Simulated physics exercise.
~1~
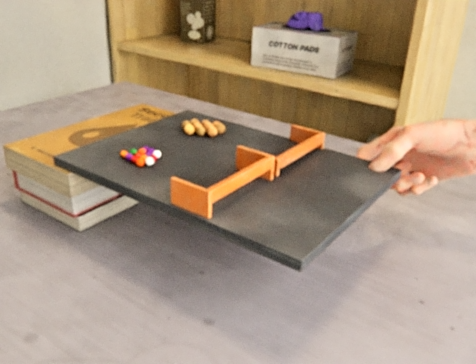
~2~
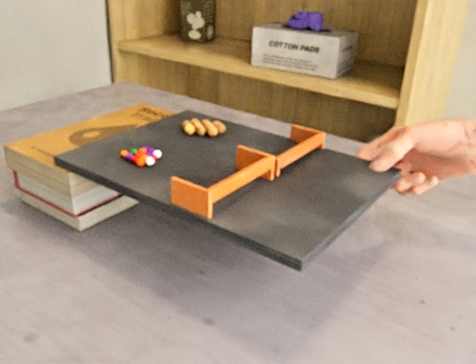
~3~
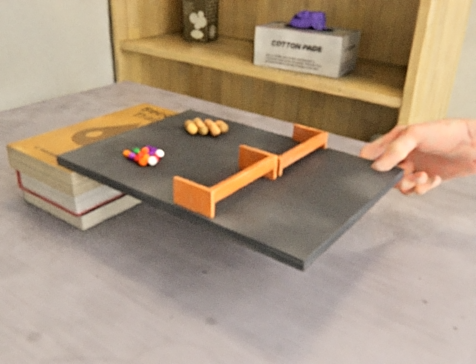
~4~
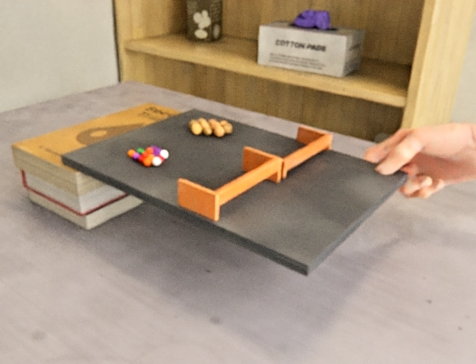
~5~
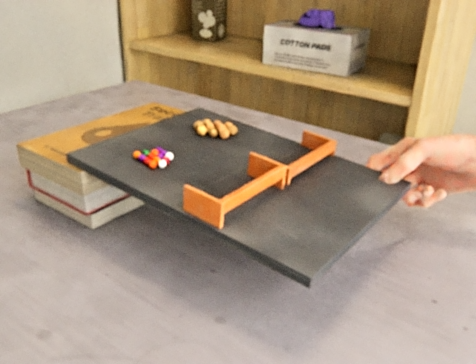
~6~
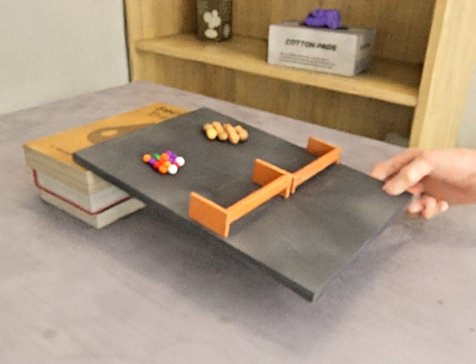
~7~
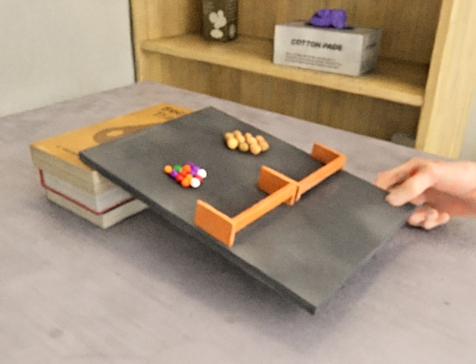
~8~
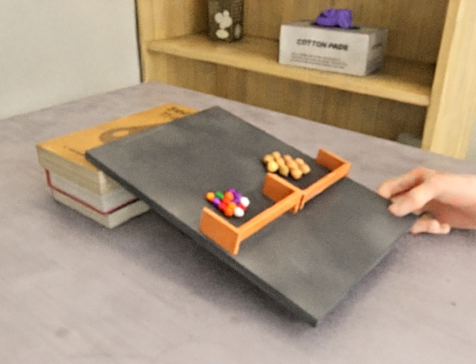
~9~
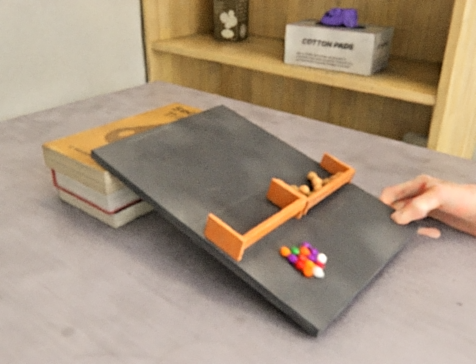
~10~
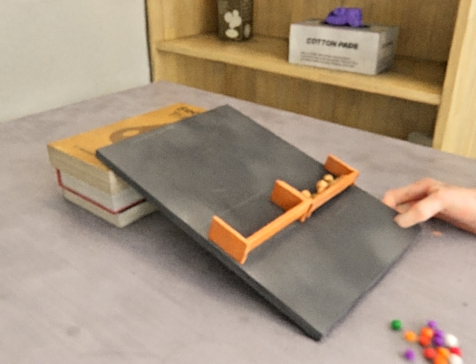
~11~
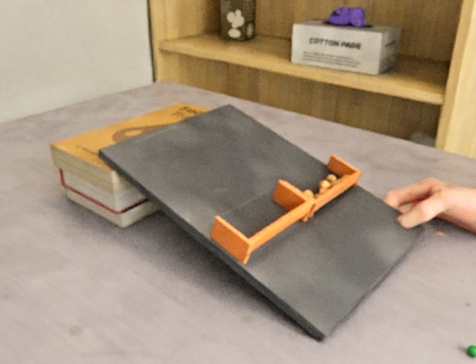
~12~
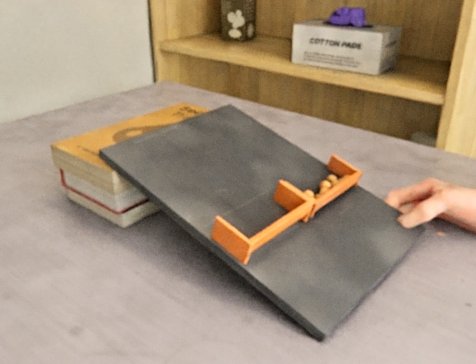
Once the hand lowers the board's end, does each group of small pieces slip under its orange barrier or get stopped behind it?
The colourful beads nearer the viewer slip under their barrier and run off the board. The tan pieces on the far side are stopped and stay gathered behind theirs.
